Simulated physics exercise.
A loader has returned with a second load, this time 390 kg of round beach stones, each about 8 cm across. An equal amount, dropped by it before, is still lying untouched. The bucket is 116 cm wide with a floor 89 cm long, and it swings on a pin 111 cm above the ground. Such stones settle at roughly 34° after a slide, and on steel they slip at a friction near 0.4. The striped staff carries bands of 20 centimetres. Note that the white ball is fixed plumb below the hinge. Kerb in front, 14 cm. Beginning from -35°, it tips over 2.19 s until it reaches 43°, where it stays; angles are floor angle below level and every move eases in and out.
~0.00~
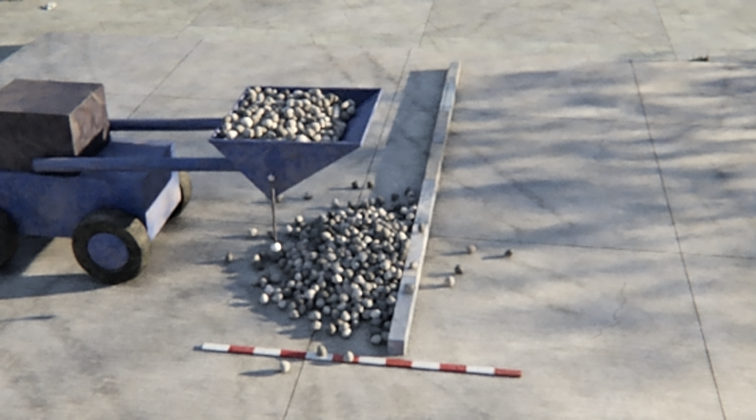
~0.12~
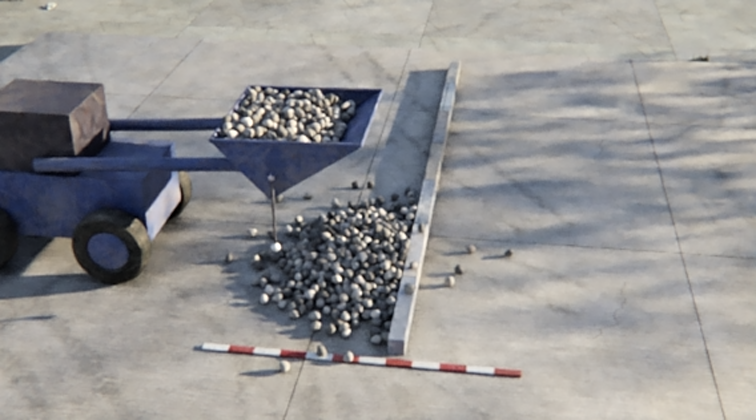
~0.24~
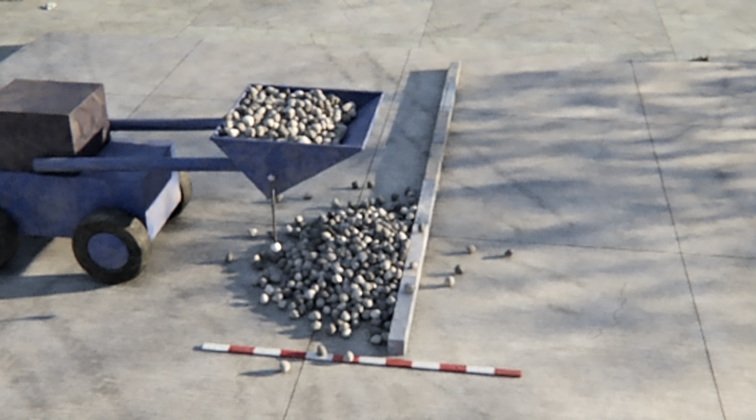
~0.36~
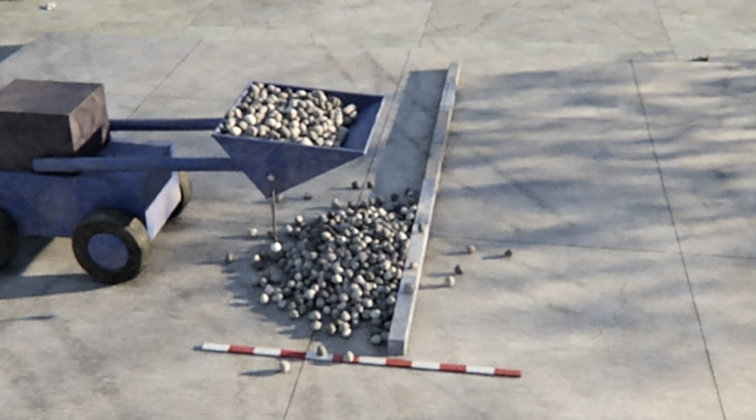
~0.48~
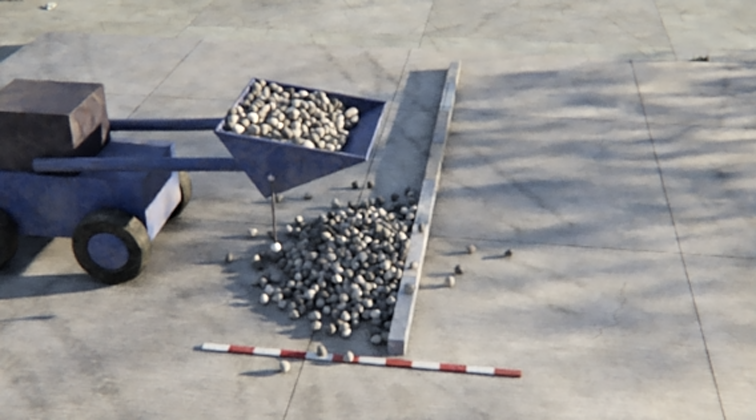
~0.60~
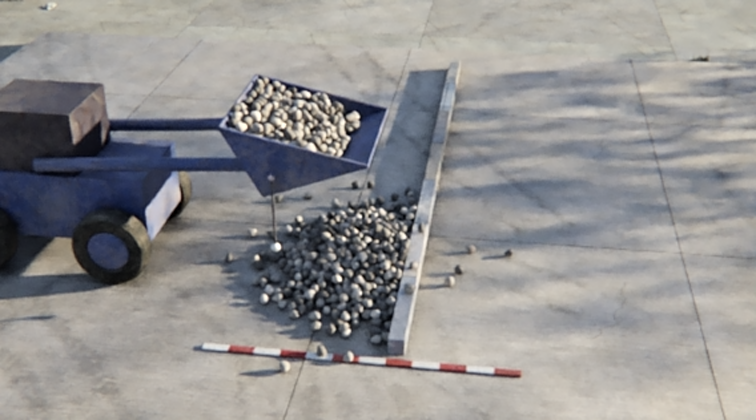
A blue wheeled loader's raised bucket, full of rounded pale stones, slowly tilts forward, its right edge dipping slightly while the stones shift a little inside; the loader's body and the stone heap beside the kerb below stay still.
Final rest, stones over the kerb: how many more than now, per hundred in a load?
26 per hundred.
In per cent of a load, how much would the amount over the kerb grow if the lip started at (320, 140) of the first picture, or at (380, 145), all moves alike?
First place about 0 %, second about 45 %.
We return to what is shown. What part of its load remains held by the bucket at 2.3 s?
Estimate: 5 % remaining inside, roughly.
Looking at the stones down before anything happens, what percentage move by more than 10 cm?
Roughly 5 per cent of them.
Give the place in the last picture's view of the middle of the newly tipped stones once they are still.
(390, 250).
After 1.6 s the floor is at 31°; in per cent of one load, 85 in the bucket, 114 on this side of the kerb, 1 over the kerb; the foremost stones are at (443, 260).
After 2.3 s the floor is at 43°; in per cent of one load, 6 in the bucket, 178 on this side of the kerb, 16 over the kerb; the foremost stones are at (491, 268).
After 2.6 s the floor is at 43°; in per cent of one load, 0 in the bucket, 177 on this side of the kerb, 23 over the kerb; the foremost stones are at (514, 269).
After 5.2 s the floor is at 43°; in per cent of one load, 0 in the bucket, 173 on this side of the kerb, 27 over the kerb; the foremost stones are at (527, 273). Net gain over the kerb, 26.
